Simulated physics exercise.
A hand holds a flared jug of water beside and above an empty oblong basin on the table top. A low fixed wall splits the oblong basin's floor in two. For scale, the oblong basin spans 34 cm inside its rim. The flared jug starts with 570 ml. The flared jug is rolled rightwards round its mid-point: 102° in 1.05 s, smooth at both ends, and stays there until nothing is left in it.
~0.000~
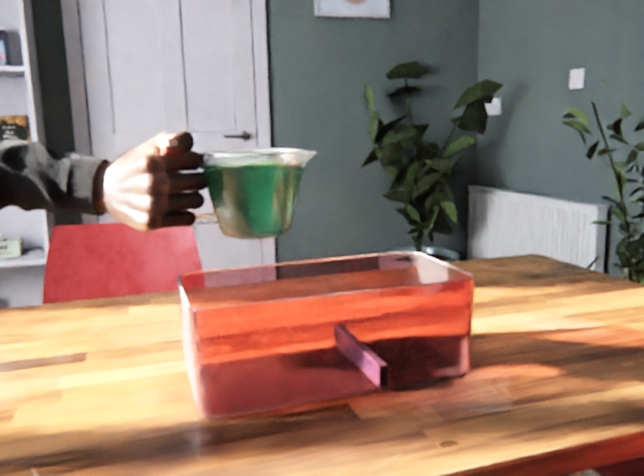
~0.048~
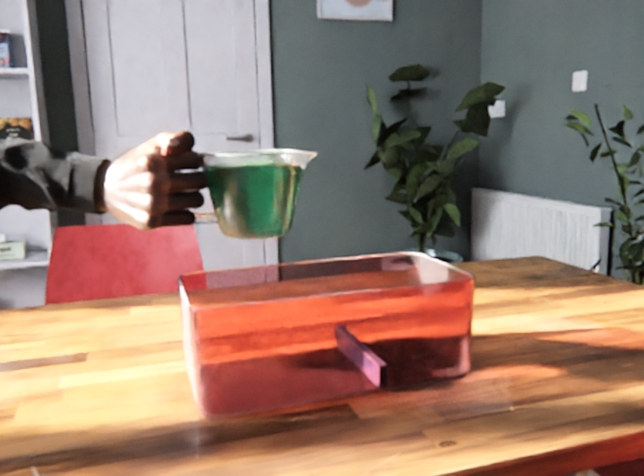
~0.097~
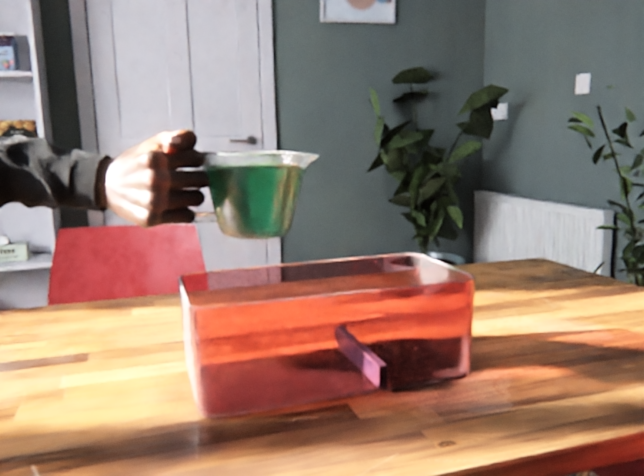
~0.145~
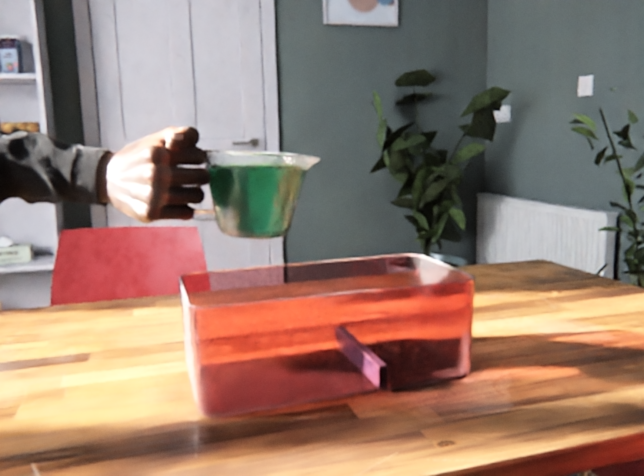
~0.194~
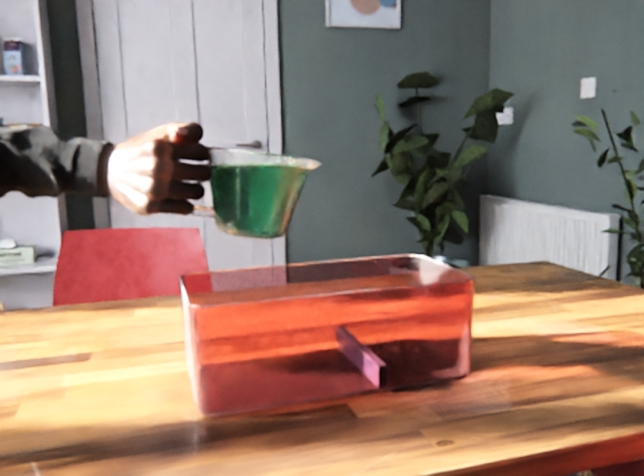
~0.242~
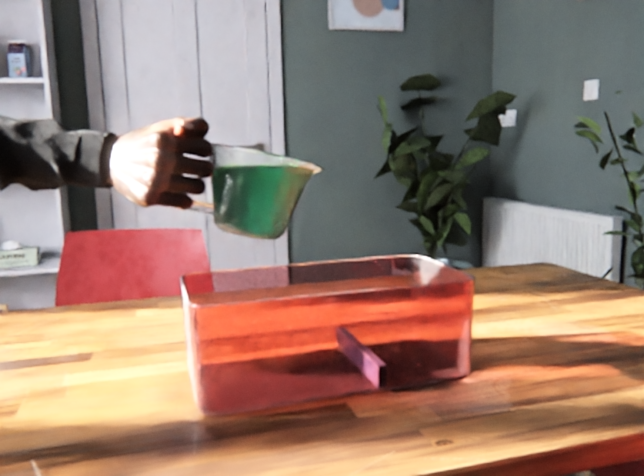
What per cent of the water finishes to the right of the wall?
Roughly 54 per cent is past the wall.
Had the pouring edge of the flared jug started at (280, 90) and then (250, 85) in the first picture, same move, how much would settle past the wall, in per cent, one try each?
First 25, then 15 per cent.
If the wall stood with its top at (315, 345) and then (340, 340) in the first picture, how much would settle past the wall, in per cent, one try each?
In turn about 95 and 75 per cent.
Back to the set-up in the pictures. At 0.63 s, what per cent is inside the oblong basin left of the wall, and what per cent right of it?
Left about 2, right about 16.
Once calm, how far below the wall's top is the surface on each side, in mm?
Left about 20 mm, right about 12 mm.
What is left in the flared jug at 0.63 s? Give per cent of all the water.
About 60 per cent.
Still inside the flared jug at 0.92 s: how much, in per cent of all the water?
About 8 per cent.
After 0.63 s the tilt is 67° and 60 per cent is still to pour, 2 is left of the wall and 16 right of it.
After 0.92 s the tilt is 98° and 8 per cent is still to pour, 32 is left of the wall and 53 right of it.
After 1.22 s the tilt is 102° and 0 per cent is still to pour, 45 is left of the wall and 54 right of it.
After 1.55 s the tilt is 102° and 0 per cent is still to pour, 46 is left of the wall and 54 right of it.
In the end 46 per cent lies left of the wall, 54 right of it and 1 outside.
